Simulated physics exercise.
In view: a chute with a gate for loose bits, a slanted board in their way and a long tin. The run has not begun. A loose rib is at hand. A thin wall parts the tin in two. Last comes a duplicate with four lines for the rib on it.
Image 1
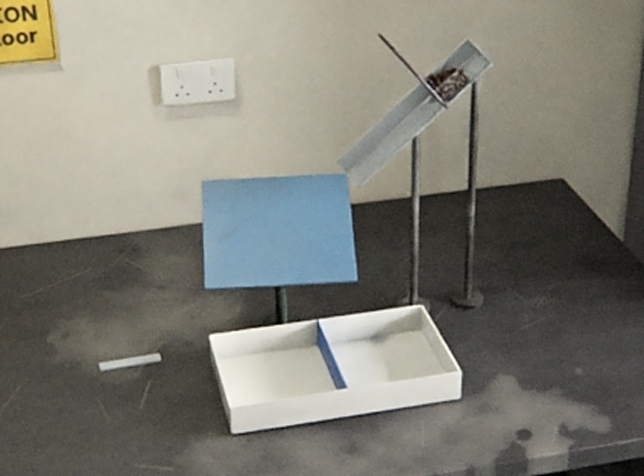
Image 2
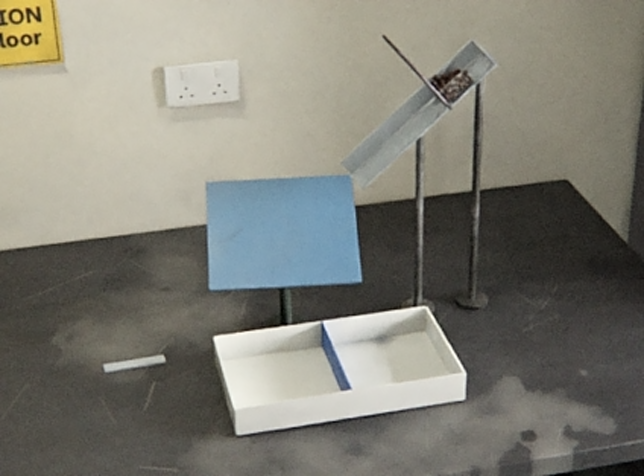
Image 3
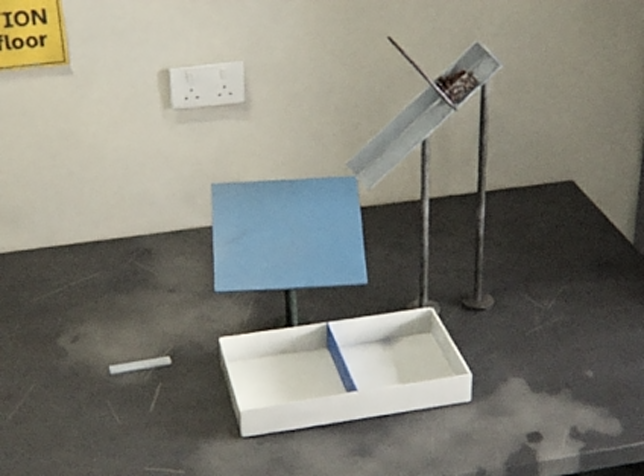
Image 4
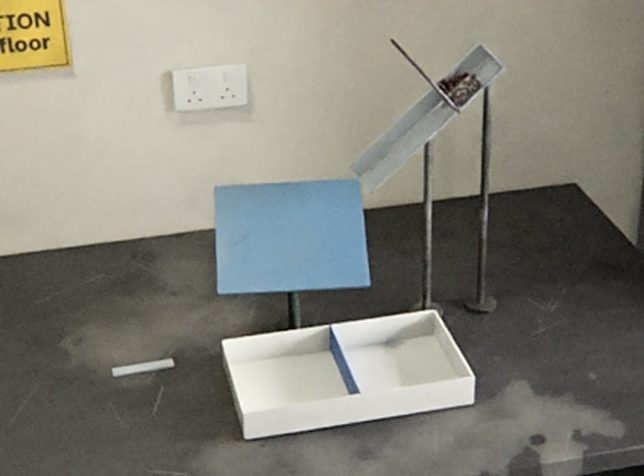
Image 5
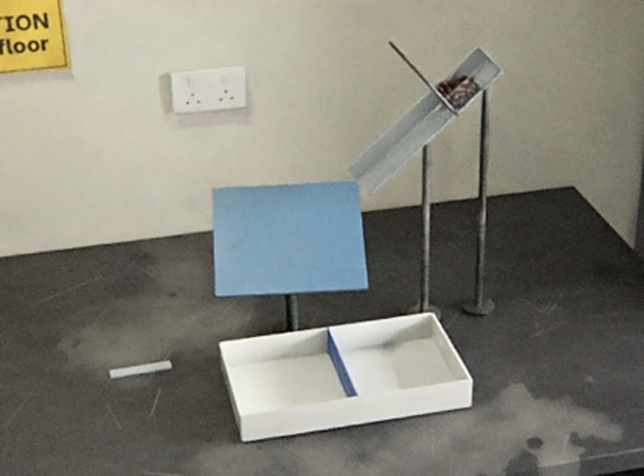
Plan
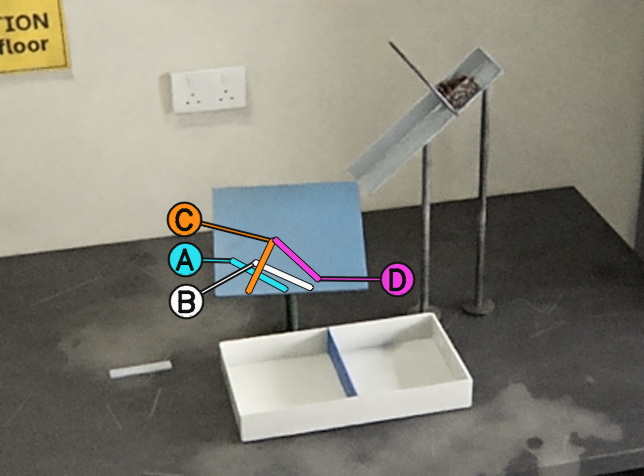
The clip shows a tilted blue board behind a white divided tray on a dark tabletop, with small brown pieces behind a gate in a raised, sloping chute; nothing moves except the view, which shifts slightly.
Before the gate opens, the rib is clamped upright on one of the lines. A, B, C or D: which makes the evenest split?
Line B does it best.
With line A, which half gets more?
Left.
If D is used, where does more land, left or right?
More lands on the right.
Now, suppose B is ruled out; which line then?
That is line D.
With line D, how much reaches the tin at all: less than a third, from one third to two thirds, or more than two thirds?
It is more than two thirds.
On the marked copy, line A from (232, 260) to (284, 289); line B from (255, 262) to (310, 287); line C from (272, 241) to (248, 291); line D from (275, 240) to (317, 278).
With A, of what is caught, almost all in the left half, just a few in the right.
With B, of what is caught, roughly half in the left half, roughly half in the right.
With C, of what is caught, almost all in the left half, just a few in the right.
With D, of what is caught, roughly a quarter in the left half, the larger part in the right.
